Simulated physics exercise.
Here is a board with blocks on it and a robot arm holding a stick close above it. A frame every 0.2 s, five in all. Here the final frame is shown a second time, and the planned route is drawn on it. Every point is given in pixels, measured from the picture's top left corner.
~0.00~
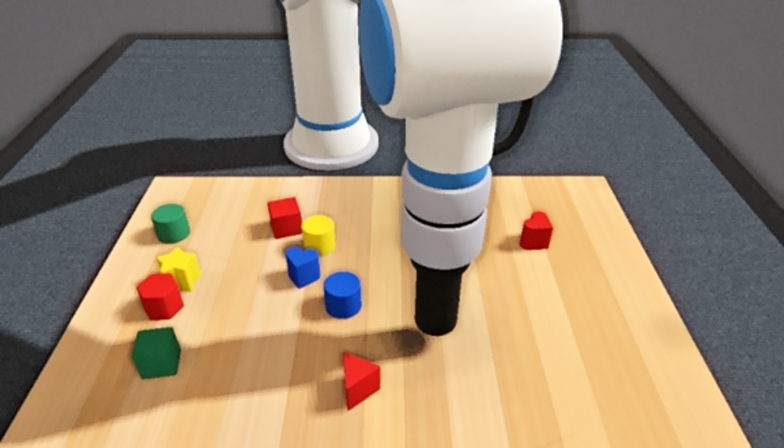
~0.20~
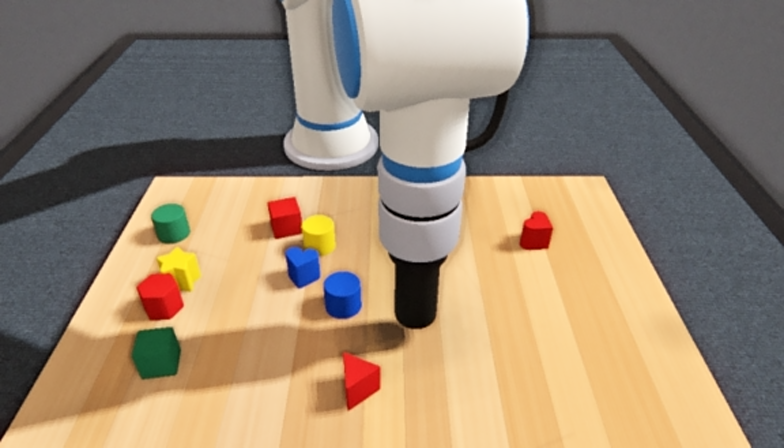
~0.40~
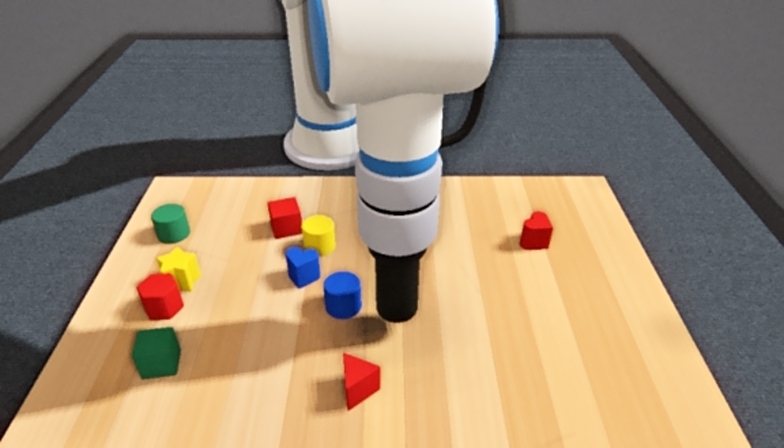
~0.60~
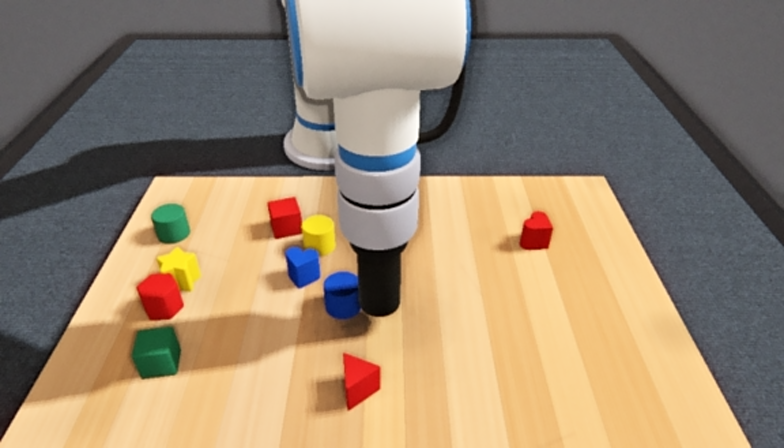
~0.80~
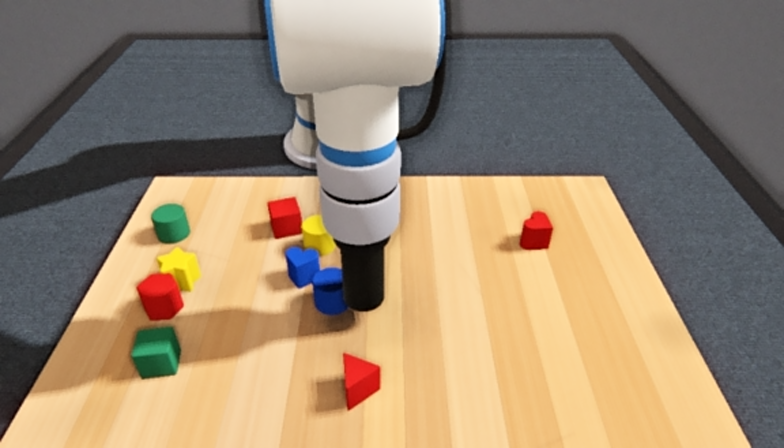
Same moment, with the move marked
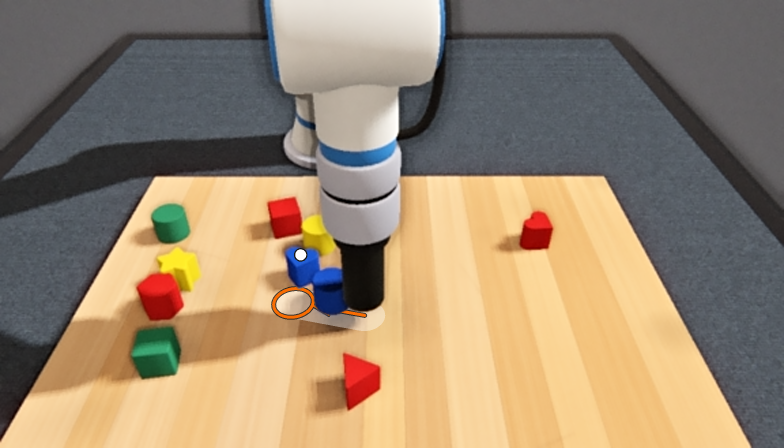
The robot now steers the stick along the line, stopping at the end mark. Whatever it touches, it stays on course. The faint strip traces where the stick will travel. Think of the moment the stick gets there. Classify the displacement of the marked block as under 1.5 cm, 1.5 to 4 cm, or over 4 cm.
The answer here is from 1.5 to 4 cm.
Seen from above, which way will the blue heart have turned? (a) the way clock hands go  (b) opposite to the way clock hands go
My answer is option a.
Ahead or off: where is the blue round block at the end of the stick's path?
At the end of the path, the stick is still pushing the blue round block ahead of it.
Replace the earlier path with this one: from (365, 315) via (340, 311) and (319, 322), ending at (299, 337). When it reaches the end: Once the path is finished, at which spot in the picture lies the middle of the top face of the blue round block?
It sits at (300, 274).
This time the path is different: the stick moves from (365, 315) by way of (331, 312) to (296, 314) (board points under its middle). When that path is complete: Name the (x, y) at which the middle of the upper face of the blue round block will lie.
About (279, 267).
The drawn path runs straight from (365, 315) to (294, 303); the dot is on the blue heart.
On the path given first. Halfway along, stick at (327, 292); blue heart at (294, 249), turned 25° clockwise; blue round block at (298, 269).
At the end, stick at (291, 286); blue heart at (286, 240), turned 55° clockwise; blue round block at (272, 259); red triangular piece not moved.
